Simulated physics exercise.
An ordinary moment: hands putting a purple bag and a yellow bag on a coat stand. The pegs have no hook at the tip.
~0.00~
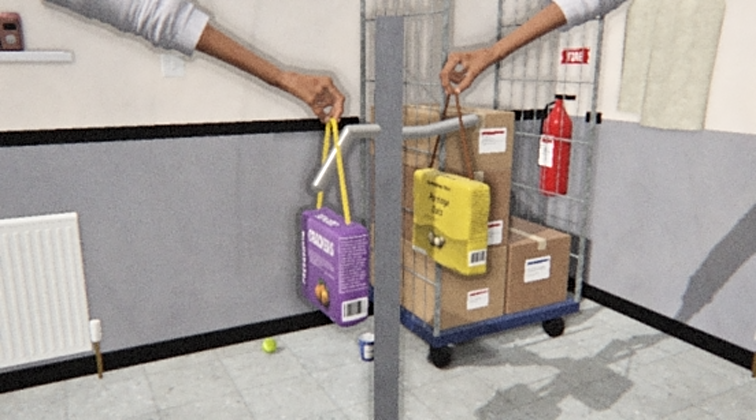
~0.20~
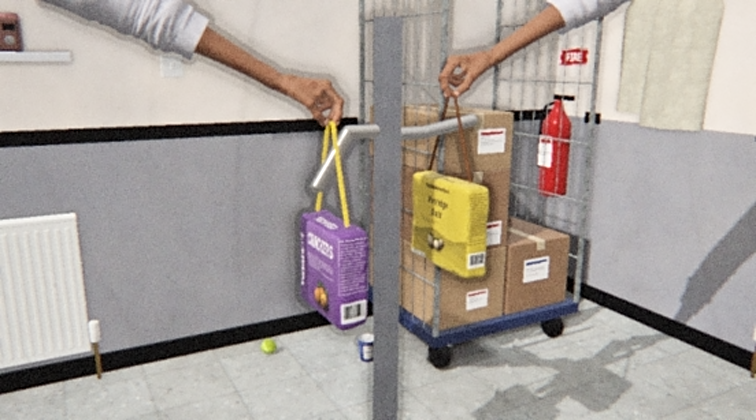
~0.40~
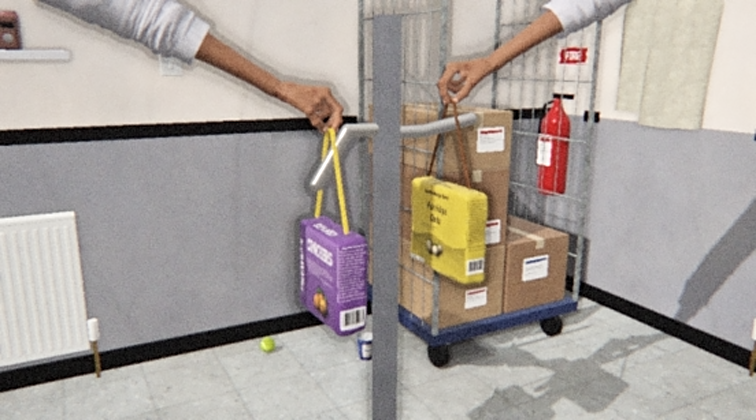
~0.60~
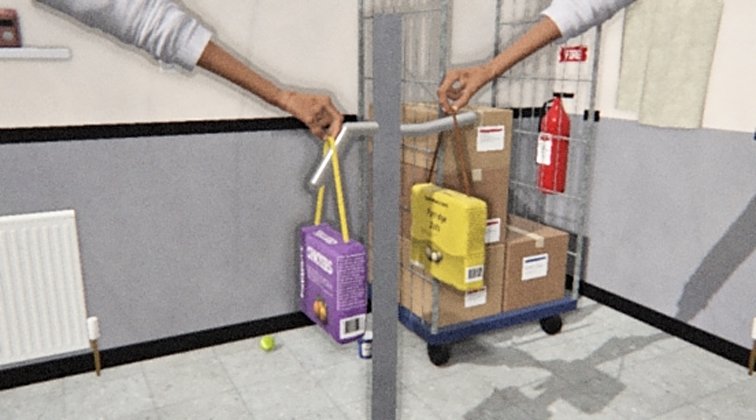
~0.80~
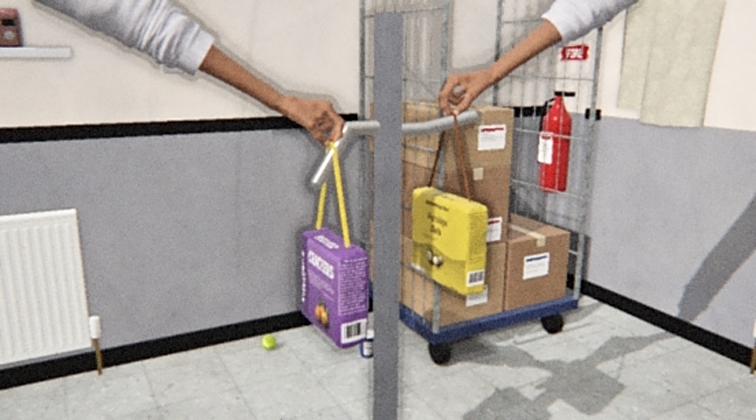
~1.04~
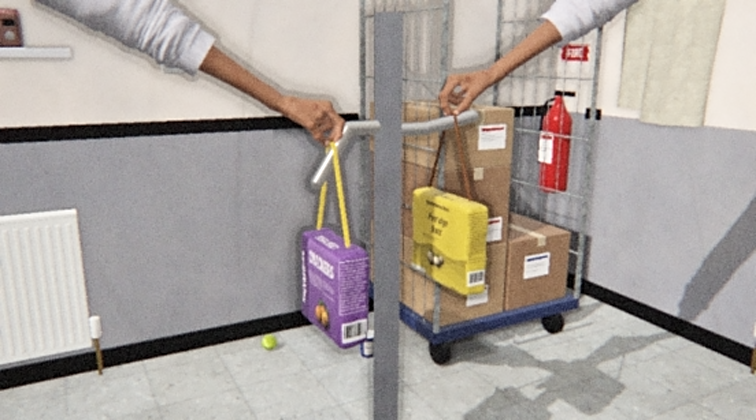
The clip opens with two hands holding a purple bag and a yellow bag by their straps at the arms of a grey stand, the left arm bent steeply down. Both hands lower the bags slightly, then barely move, still gripping the straps as the bags hang on either side of the post.
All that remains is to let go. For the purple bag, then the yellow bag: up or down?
Outcome: The purple bag drops to the floor; the yellow bag remains on its peg.
After 1.52 s, purple bag on the floor; yellow bag hanging near (443, 242).
After 1.84 s, purple bag on the floor; yellow bag hanging near (439, 244).
At rest, purple bag on the floor; yellow bag hanging near (437, 244). The purple bag comes down and the yellow bag stays hanging.
